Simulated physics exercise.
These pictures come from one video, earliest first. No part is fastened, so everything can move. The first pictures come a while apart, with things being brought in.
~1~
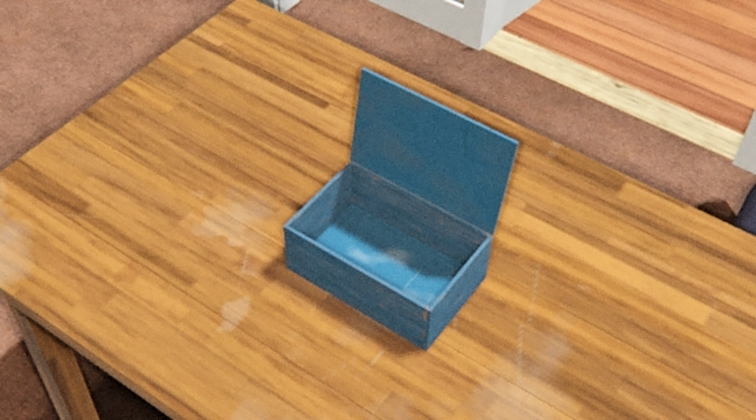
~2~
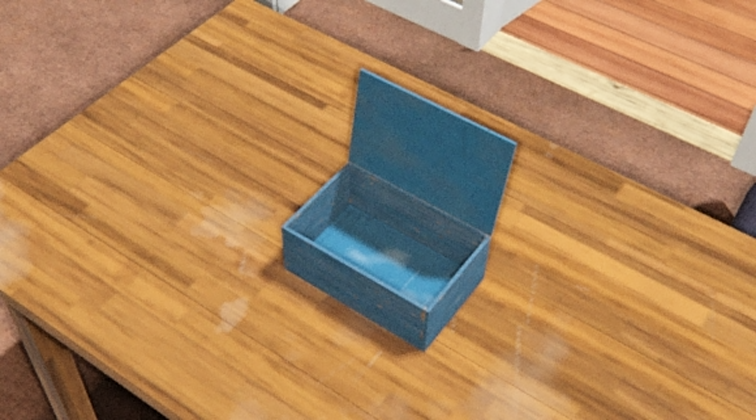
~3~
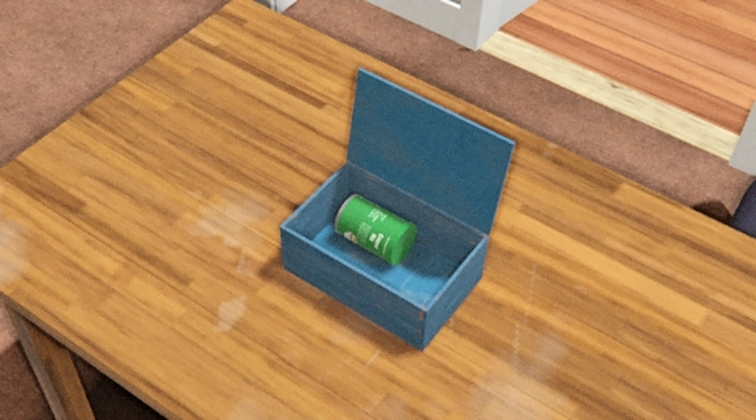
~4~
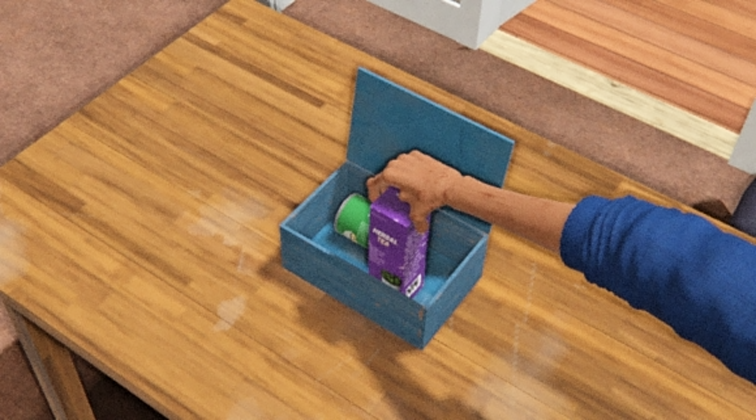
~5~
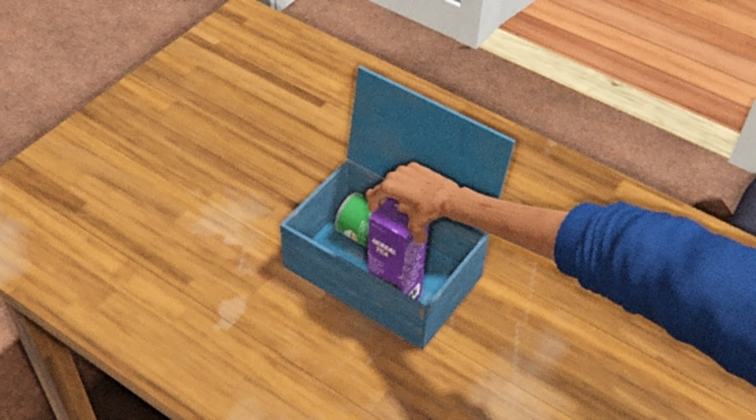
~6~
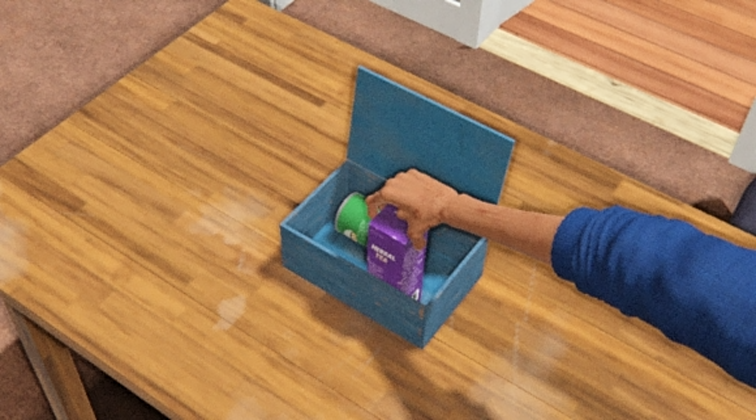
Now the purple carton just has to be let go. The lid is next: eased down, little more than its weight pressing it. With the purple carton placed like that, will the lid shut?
No.
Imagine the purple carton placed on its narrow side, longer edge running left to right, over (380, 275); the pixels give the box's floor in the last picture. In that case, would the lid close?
Put it in like that and the lid gets all the way down.
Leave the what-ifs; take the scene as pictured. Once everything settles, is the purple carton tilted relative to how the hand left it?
Well, it stays just as set.
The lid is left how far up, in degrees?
Some 45 degrees above the rim, more or less.
Then, 1.30 s on from there, lid 78° above the rim.
Then, 1.80 s on from there, lid 44° above the rim.
In the end, lid 44° above the rim; both unmoved. At the end, from the last picture's camera, purple carton near (396, 264).
